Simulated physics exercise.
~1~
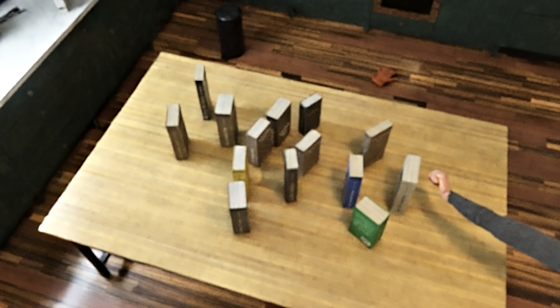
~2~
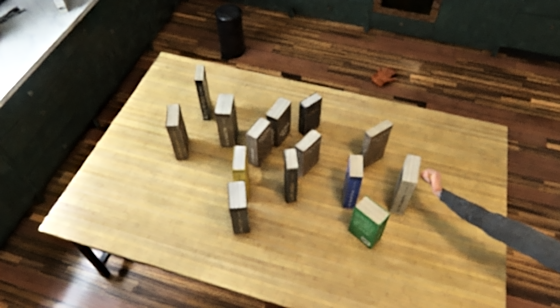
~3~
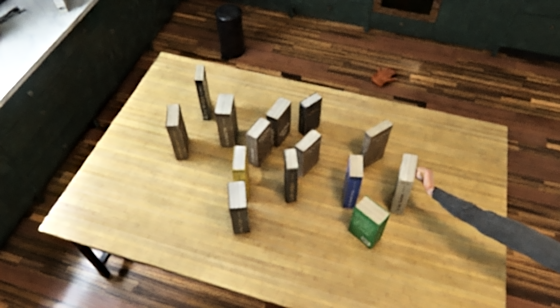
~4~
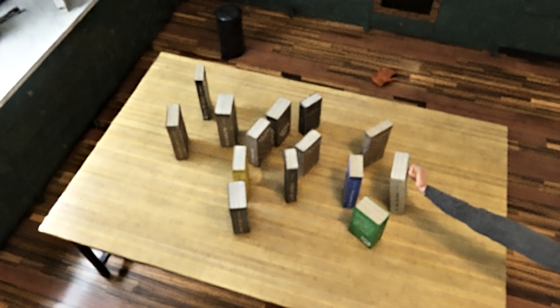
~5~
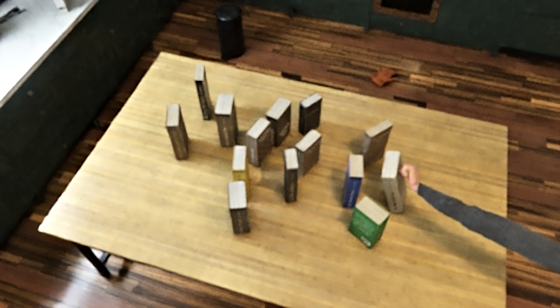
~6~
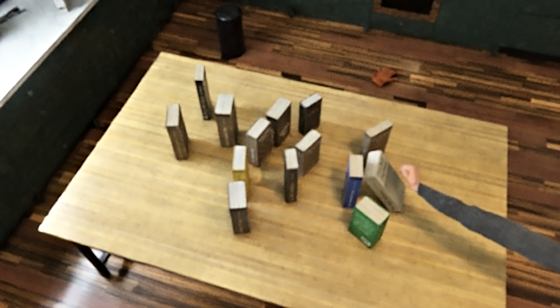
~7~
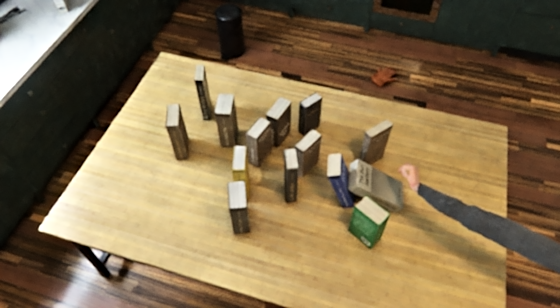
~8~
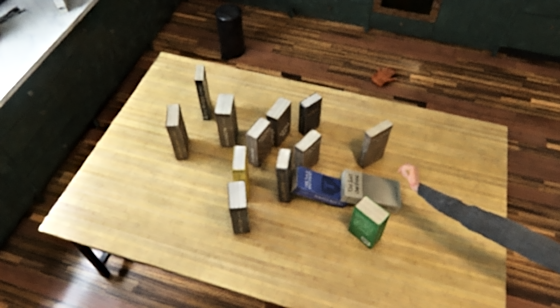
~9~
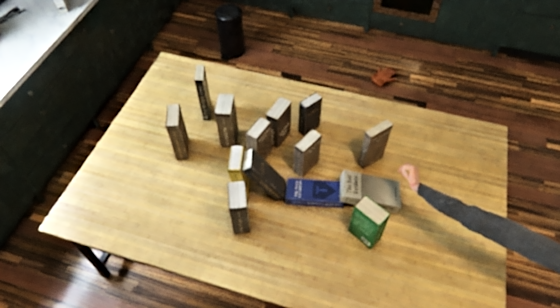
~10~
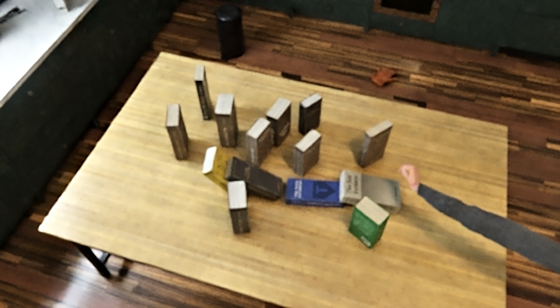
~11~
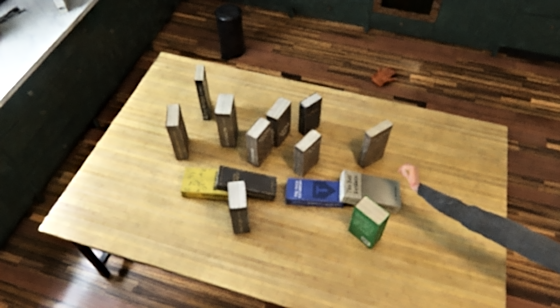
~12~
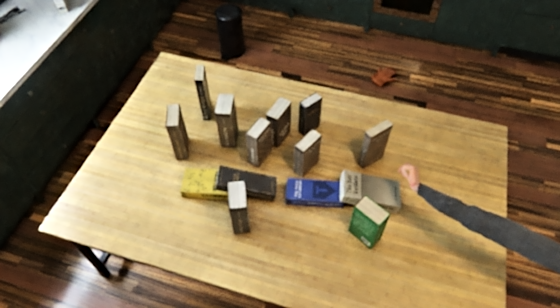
On a wooden table, a hand tips a book leftward, toppling blue, dark and yellow books in turn; green stays standing.
